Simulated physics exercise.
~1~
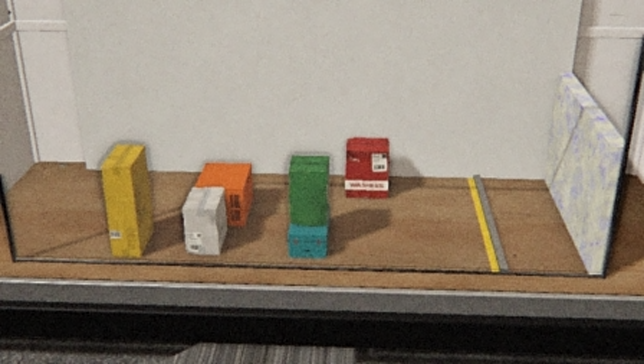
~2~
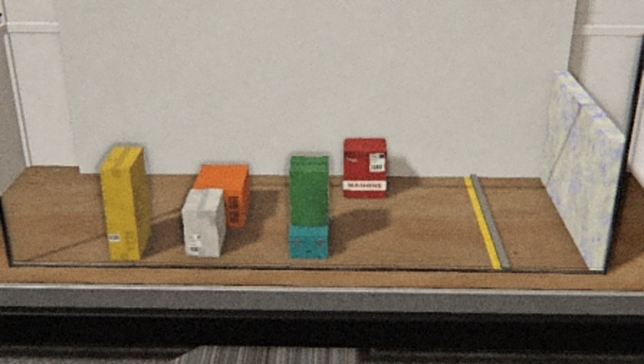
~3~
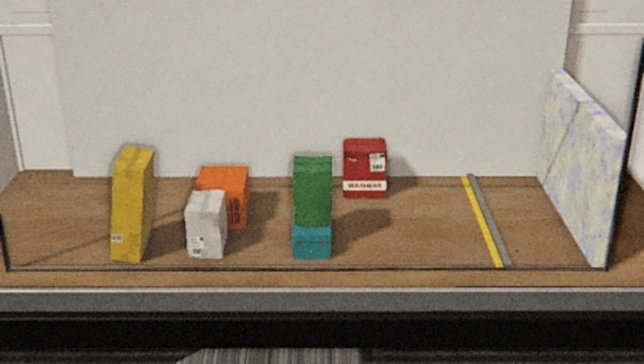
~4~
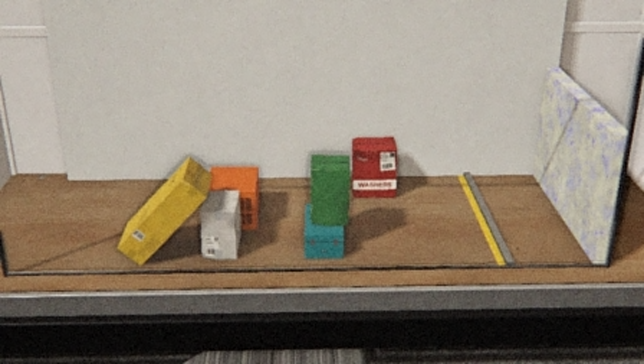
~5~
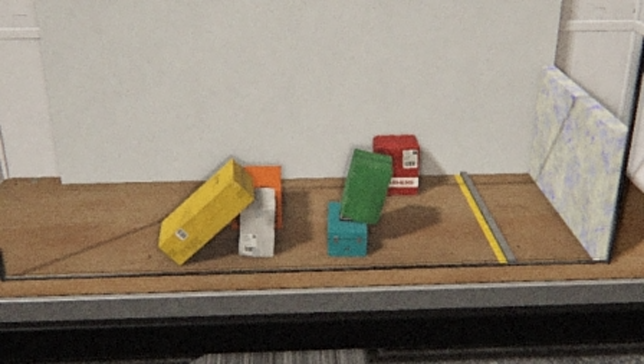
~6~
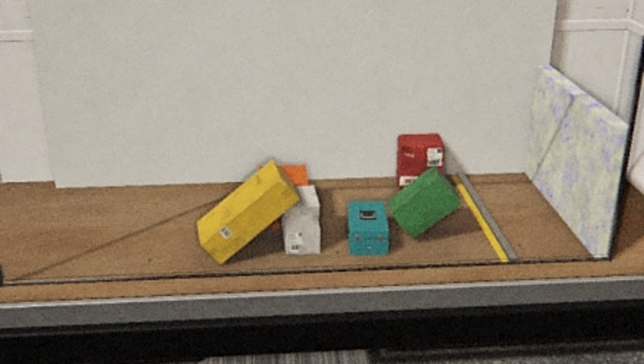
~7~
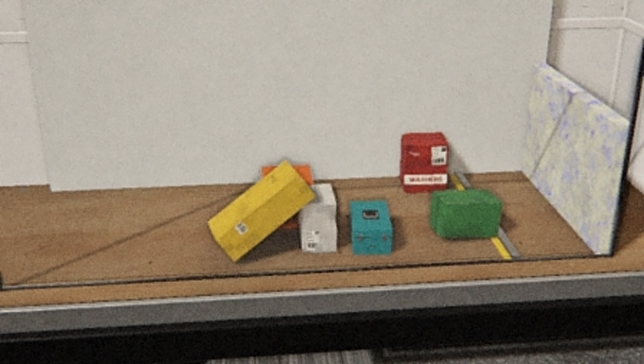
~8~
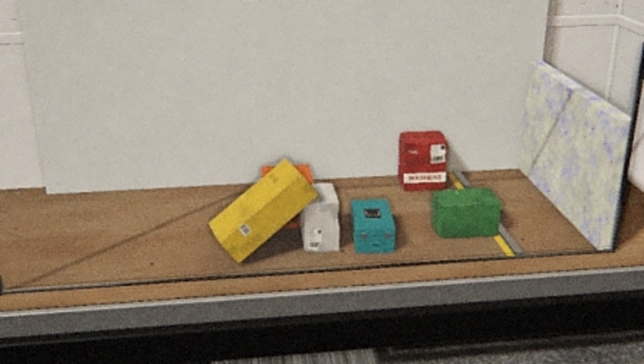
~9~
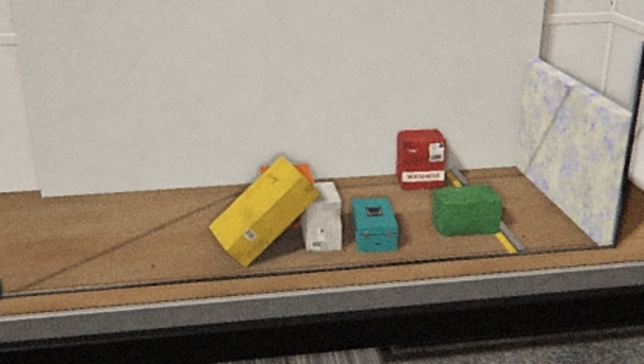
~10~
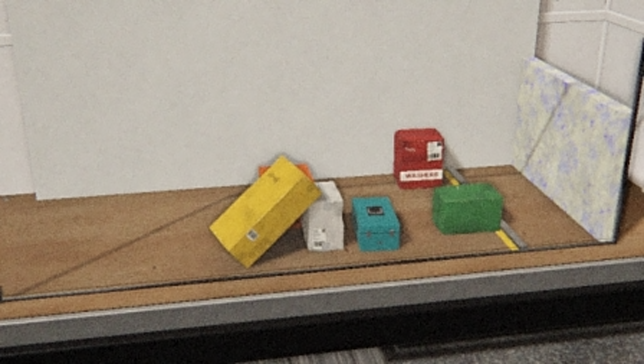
The clip shows upright cartons on a brown floor sliding right as the yellow tall box tips toward the white pack and the green carton topples off the teal toolbox. They settle short of the yellow line, the green carton on its side and the yellow box leaning.
